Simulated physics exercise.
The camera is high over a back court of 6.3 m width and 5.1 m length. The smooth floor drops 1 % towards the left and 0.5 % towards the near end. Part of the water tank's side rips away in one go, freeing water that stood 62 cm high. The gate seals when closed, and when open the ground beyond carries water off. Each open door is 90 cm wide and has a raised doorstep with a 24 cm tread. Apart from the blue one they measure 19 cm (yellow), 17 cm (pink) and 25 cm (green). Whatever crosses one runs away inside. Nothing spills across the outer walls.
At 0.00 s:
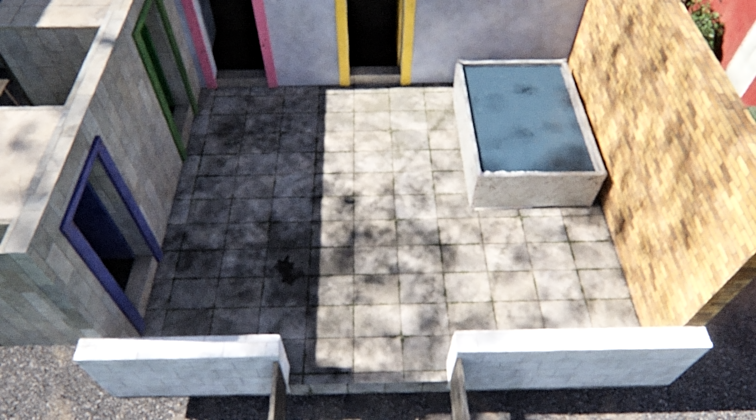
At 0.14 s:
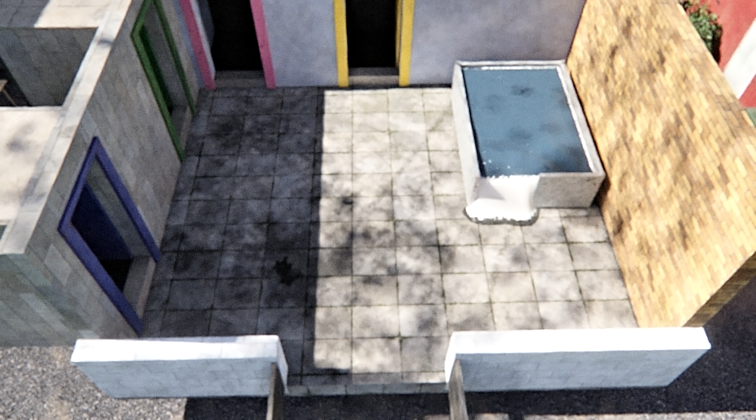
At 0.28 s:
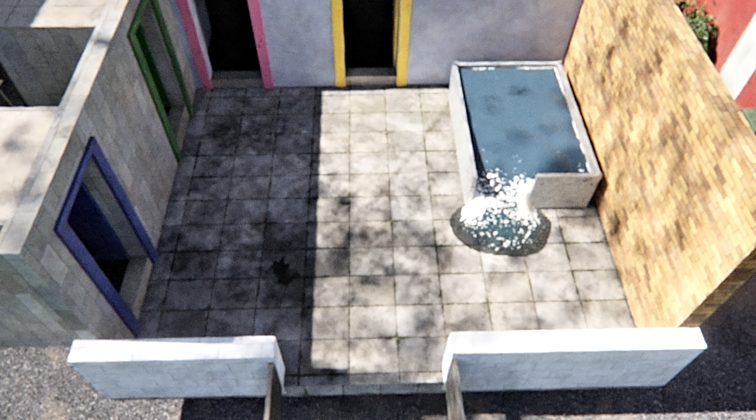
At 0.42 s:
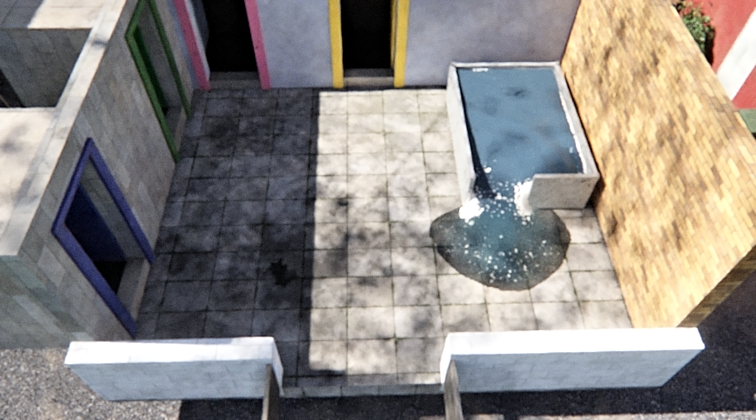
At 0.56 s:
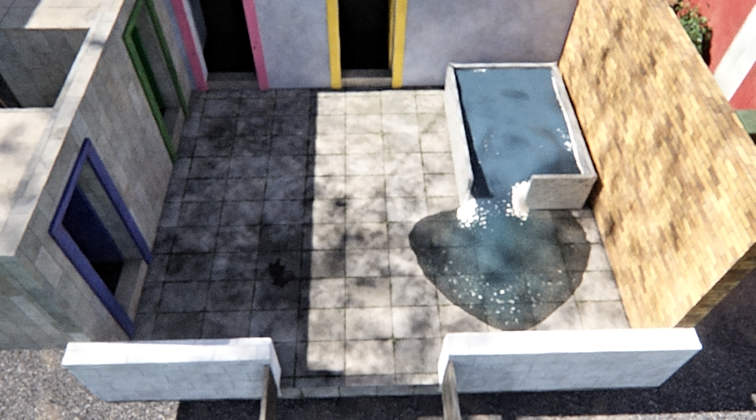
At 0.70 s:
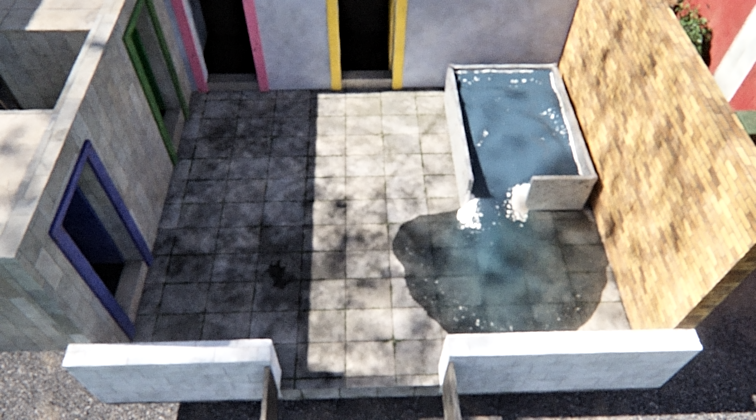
Water sits still in a raised tank at the right of a sunlit paved courtyard, then bursts through a gap in the tank's near side. It pours out in white foam and spreads over the paving as a widening dark pool, reaching behind the low white wall at the near right.
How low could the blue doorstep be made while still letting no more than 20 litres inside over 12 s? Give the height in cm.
Some 11 cm above the ground.
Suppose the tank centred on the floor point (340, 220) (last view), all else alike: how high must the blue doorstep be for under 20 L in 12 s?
About 14.5 cm.
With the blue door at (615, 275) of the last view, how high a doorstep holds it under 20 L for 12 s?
About 9.0 cm.
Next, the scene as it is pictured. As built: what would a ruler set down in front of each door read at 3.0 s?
Depths in cm: Blue 0, yellow 0, pink 0, green 0.
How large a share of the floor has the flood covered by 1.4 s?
About 25 per cent.
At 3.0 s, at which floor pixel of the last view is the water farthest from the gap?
At about (123, 374).
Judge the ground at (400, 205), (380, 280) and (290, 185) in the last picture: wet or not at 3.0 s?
In turn: Dry, under water, not reached.
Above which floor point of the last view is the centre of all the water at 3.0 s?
Near (497, 208).
After 1.4 s water covers 25 % of the floor, deepest (33 cm) near (486, 220); it has not reached the blue door.
After 3.0 s water covers 35 % of the floor, deepest (26 cm) near (630, 359); it has not reached the blue door.
After 12.0 s water covers 90 % of the floor, deepest (10 cm) near (123, 374); 9 cm at the blue door, 0 litres in over its 20 cm doorstep.
At the blue door as built, the water arrived by 3.6 s and peaked near 14 cm at 6.0 s.
Run again over the same 12 s with other heights there, 37 litres in over 9.5 cm, 3 litres over 13.5 cm. The limit of 20 litres is kept from about 11 cm up.
